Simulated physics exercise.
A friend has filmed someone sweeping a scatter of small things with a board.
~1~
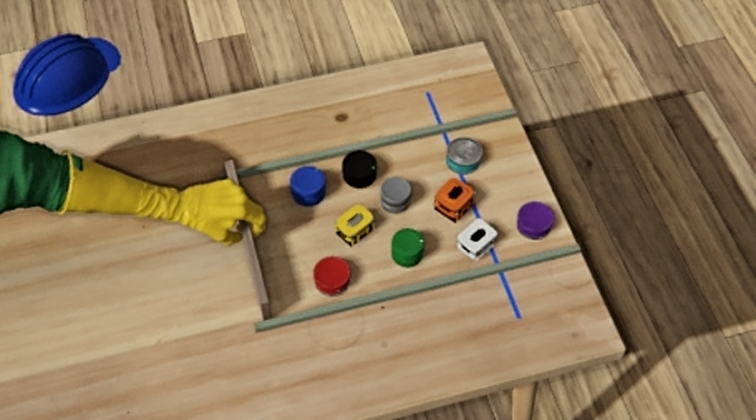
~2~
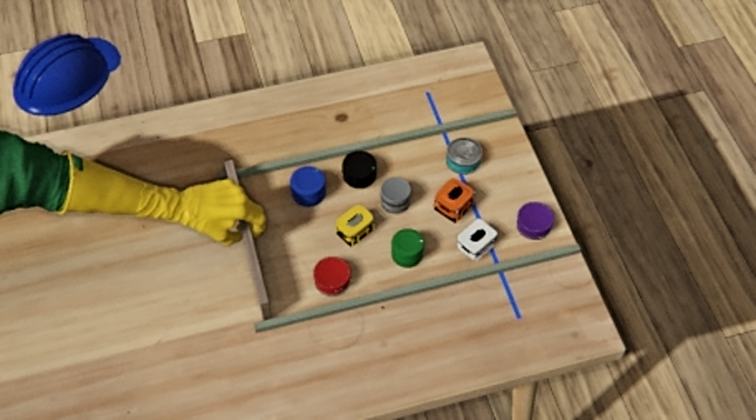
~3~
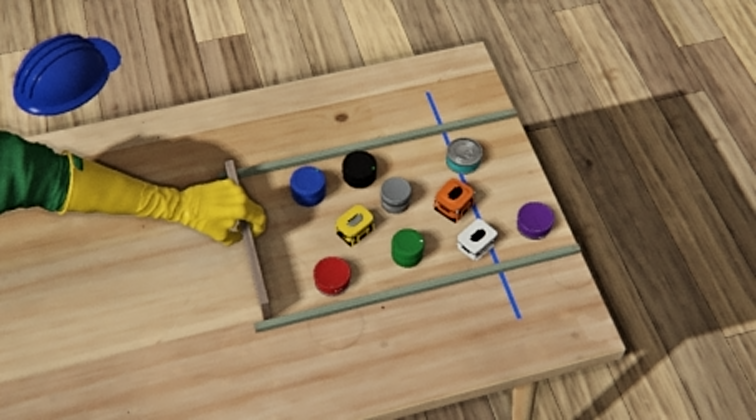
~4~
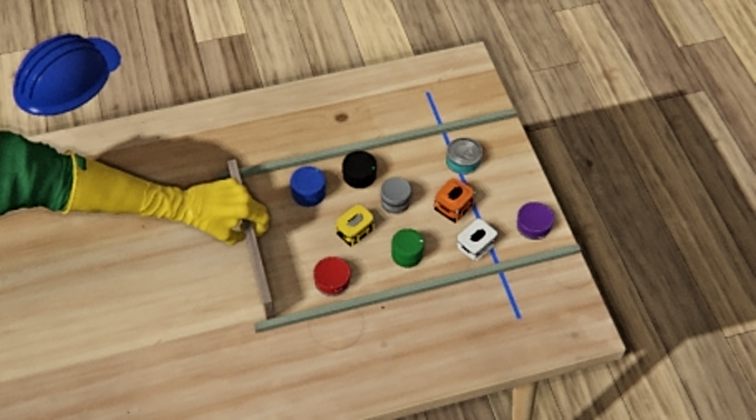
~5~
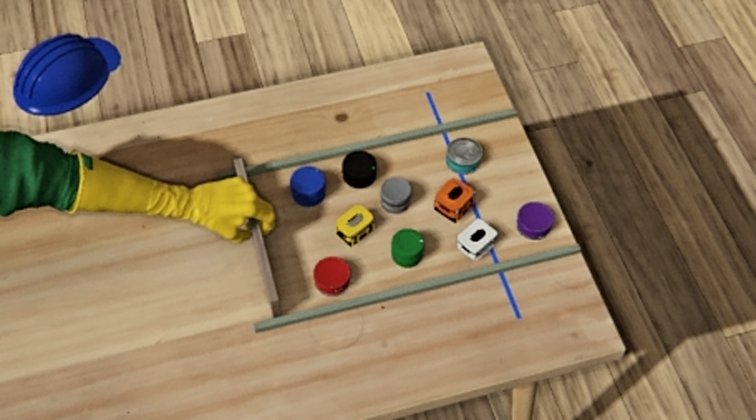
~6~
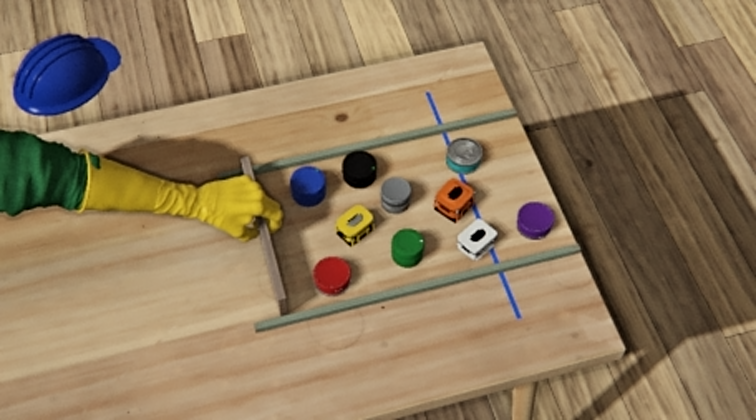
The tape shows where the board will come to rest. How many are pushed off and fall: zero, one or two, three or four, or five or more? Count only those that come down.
As it turns out, the number that fall off is zero.
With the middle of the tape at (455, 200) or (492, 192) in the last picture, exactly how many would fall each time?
In that order 0 and 1.
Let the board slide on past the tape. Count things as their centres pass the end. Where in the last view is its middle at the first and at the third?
At (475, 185) for the first, at (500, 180) for the third.
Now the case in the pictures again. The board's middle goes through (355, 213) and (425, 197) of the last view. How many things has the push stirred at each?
By then 5, and 9.
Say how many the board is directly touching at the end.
It touches 4.
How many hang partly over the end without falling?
Overhanging: 1.
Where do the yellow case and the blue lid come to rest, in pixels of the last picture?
The yellow case at (491, 201), the blue lid at (472, 152).
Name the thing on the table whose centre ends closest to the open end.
The purple tin ends nearest.
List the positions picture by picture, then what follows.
Purple tin (535, 221); turquoise pot (464, 156); white case (477, 240); board (248, 238); tape (470, 197), in the first picture.
Turquoise pot (464, 156); blue lid (308, 186), in the second picture.
White case (477, 241); grey tub (396, 196), in the third picture.
Purple tin (535, 221); green lid (408, 248), in the fourth picture.
Turquoise pot (464, 156); black lid (360, 170), in the fifth picture.
Purple tin (535, 221); turquoise pot (464, 156); white case (477, 241); board (264, 234); tape (470, 197), in the sixth picture.
A little later, none off yet; purple tin at rest near (535, 221); turquoise pot at rest near (464, 156); white case at rest near (477, 241).
When it is over, the number that fall off is zero.
